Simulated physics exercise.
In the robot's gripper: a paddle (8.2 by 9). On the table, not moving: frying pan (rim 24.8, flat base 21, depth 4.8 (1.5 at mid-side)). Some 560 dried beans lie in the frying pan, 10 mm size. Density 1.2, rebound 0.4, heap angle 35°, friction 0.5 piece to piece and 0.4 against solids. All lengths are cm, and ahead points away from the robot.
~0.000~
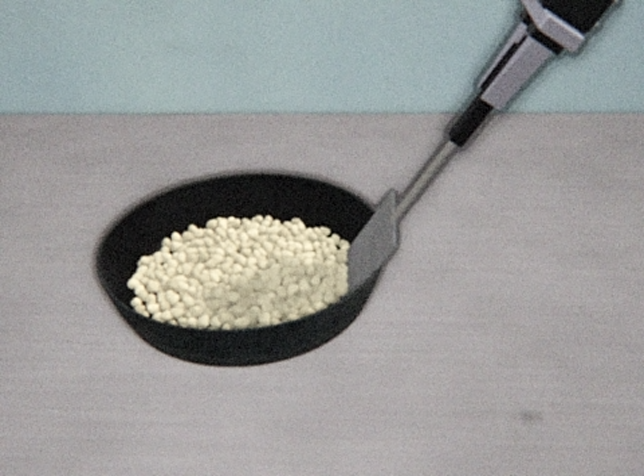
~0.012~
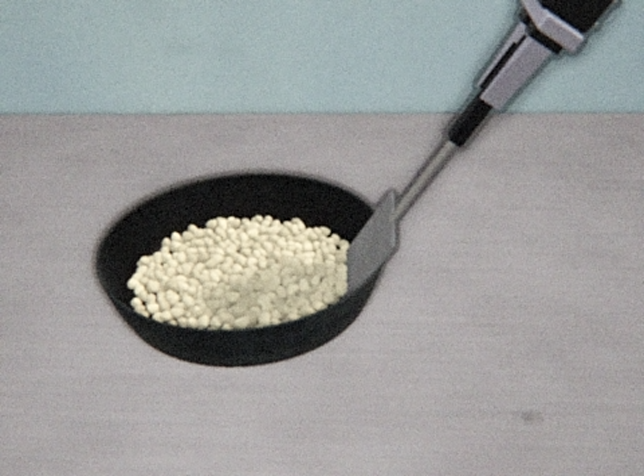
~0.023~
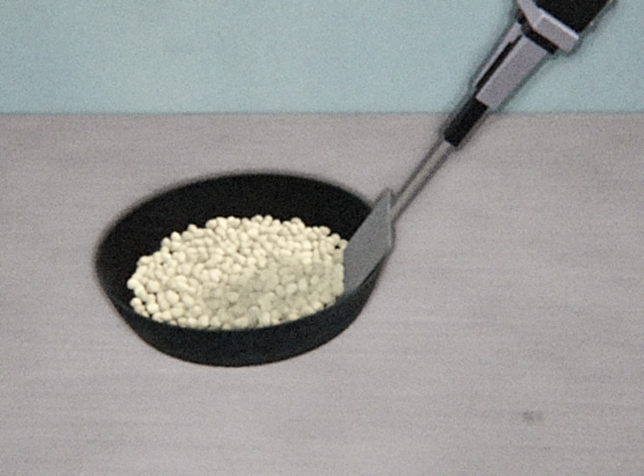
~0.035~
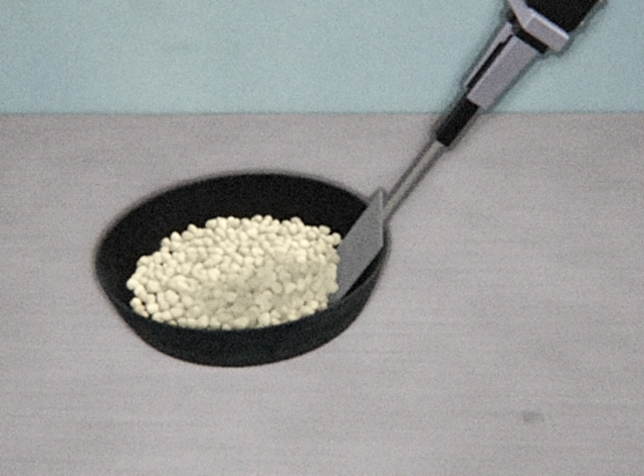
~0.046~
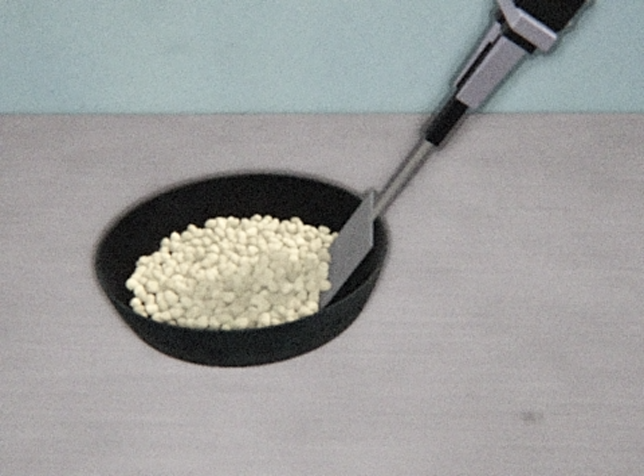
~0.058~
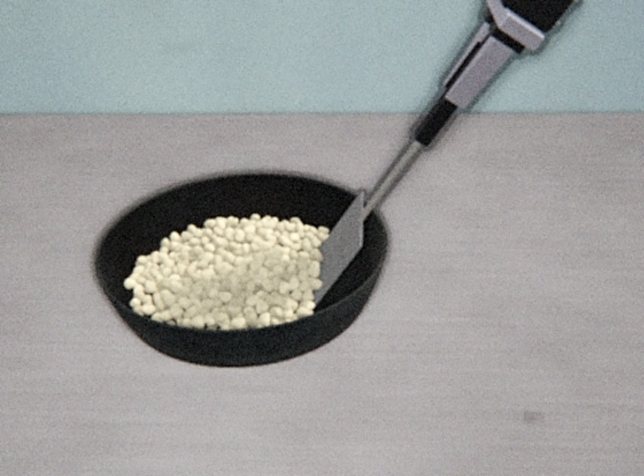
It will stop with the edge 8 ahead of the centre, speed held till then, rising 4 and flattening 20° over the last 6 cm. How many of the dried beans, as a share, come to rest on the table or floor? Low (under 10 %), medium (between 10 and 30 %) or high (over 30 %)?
A low share, under 10 %, ends on the table or floor.
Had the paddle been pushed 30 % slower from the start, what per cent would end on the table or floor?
It would be near 0 per cent.
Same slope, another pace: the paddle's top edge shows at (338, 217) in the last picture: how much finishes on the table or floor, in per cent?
Some 20 per cent.
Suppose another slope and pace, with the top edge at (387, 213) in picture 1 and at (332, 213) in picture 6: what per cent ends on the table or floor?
About 15 per cent.
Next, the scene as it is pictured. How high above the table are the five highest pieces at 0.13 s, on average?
Roughly 4 cm.
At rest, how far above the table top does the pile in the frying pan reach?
Roughly 6.0 cm.
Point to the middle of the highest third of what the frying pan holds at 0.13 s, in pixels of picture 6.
Near (218, 265).
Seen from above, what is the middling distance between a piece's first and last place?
About 4 cm.
After 0.13 s, sloping 57°, highest piece 4 above the table; 561 in the frying pan.
After 0.20 s, sloping 50°, highest piece 5 above the table; 561 in the frying pan.
After 0.43 s, sloping 37°, highest piece 6 above the table; 528 in the frying pan, 31 on the table or floor, 2 on the blade or in flight.
After 1.48 s, sloping 37°, highest piece 6 above the table; 528 in the frying pan, 33 on the table or floor.
At rest, 528 in the frying pan, 33 on the table or floor. That is 6 % on the table or floor.
